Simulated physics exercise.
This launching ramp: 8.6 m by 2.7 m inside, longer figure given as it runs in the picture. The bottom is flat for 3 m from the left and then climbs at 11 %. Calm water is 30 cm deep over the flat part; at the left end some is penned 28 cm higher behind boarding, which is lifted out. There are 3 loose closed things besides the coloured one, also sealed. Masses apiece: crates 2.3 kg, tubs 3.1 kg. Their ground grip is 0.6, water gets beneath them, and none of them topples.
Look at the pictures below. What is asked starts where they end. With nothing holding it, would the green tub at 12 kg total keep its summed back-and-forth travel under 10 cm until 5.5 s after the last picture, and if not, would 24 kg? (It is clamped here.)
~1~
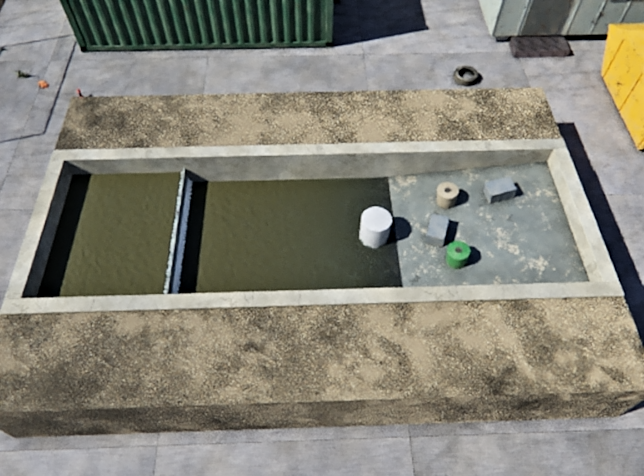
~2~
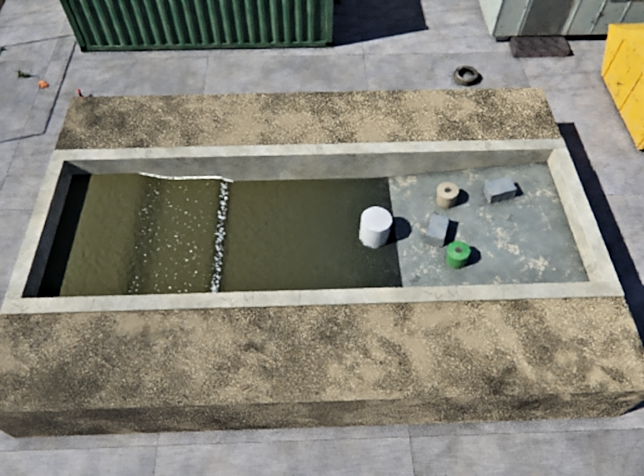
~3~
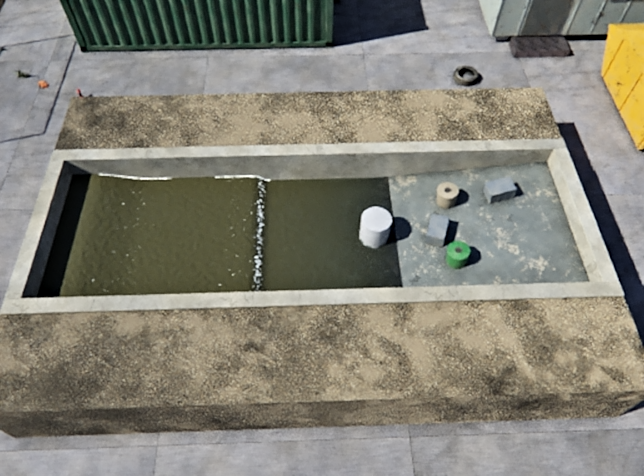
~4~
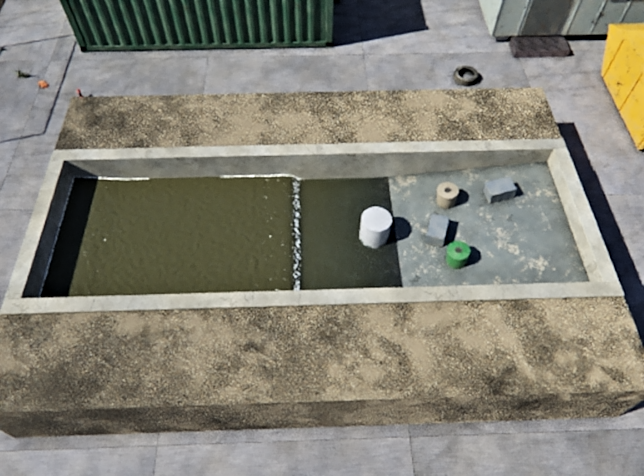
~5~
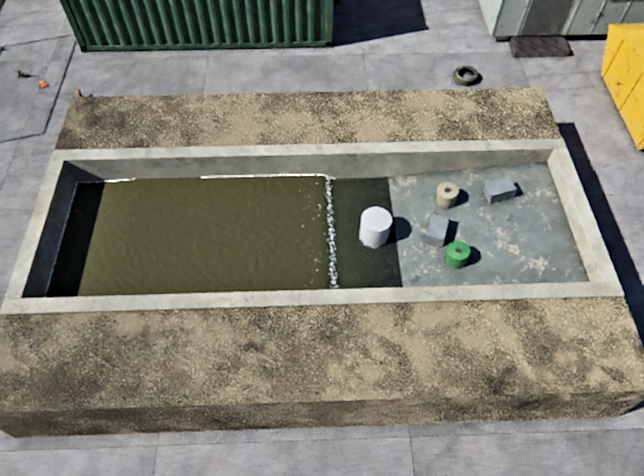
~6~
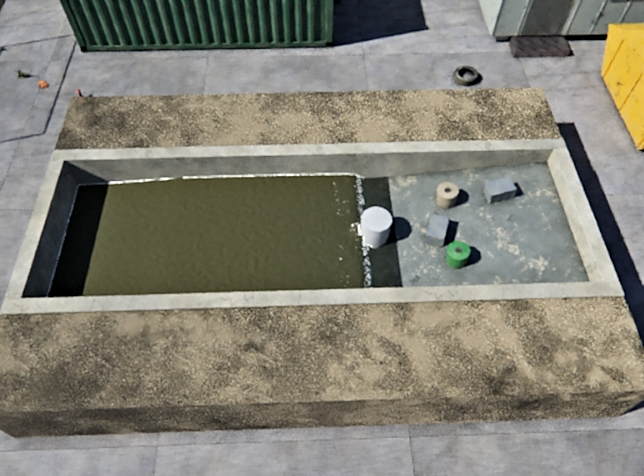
No, but 24 kg would.
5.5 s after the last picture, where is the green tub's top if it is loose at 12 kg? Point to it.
Roughly at pixel (429, 251).
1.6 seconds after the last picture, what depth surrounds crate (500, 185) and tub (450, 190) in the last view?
About 2 and 5 cm.
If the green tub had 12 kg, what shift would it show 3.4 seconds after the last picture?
Displacement near 10 cm.
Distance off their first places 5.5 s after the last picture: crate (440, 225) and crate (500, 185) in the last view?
One is off by 50 cm, the other by 200 cm, in the order asked.
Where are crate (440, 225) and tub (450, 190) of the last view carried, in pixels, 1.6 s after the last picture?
Roughly (494, 219), then roughly (489, 193).
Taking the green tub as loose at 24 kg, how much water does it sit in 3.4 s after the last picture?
About 9 cm.
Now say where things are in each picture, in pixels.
The green tub at (461, 250), on the bottom; 14.9 m2 under water; 0 of 4 have shifted, in the first frame.
The green tub at (461, 250) rests on the ground; water covers 14.9 m2; 0 of 4 have shifted, in the second frame.
The green tub at (461, 250), on the bottom; 14.9 m2 under water; 0 of 4 have shifted, in the third frame.
The green tub at (461, 250), on the bottom; water covers 14.9 m2; 0 of 4 have shifted, in the fourth frame.
The green tub at (461, 250), on the bottom; water covers 14.9 m2; 0 of 4 have shifted, in the fifth frame.
The green tub at (461, 250) rests on the ground; water covers 14.9 m2; 0 of 4 have shifted, in the sixth frame.
Then, 0.6 s after the last picture the green tub would be 0 cm from its start with 12 kg and 0 cm from its start with 24 kg; 0 cm of water round it then.
Then, 1.6 s after the last picture the green tub would be 4 cm from its start with 12 kg and 0 cm from its start with 24 kg; 9 cm of water round it then.
Then, 3.4 s after the last picture the green tub would be 10 cm from its start with 12 kg and 0 cm from its start with 24 kg; 9 cm of water round it then.
Then, 5.5 s after the last picture the green tub would be 50 cm from its start with 12 kg and 0 cm from its start with 24 kg; 4 cm of water round it then.
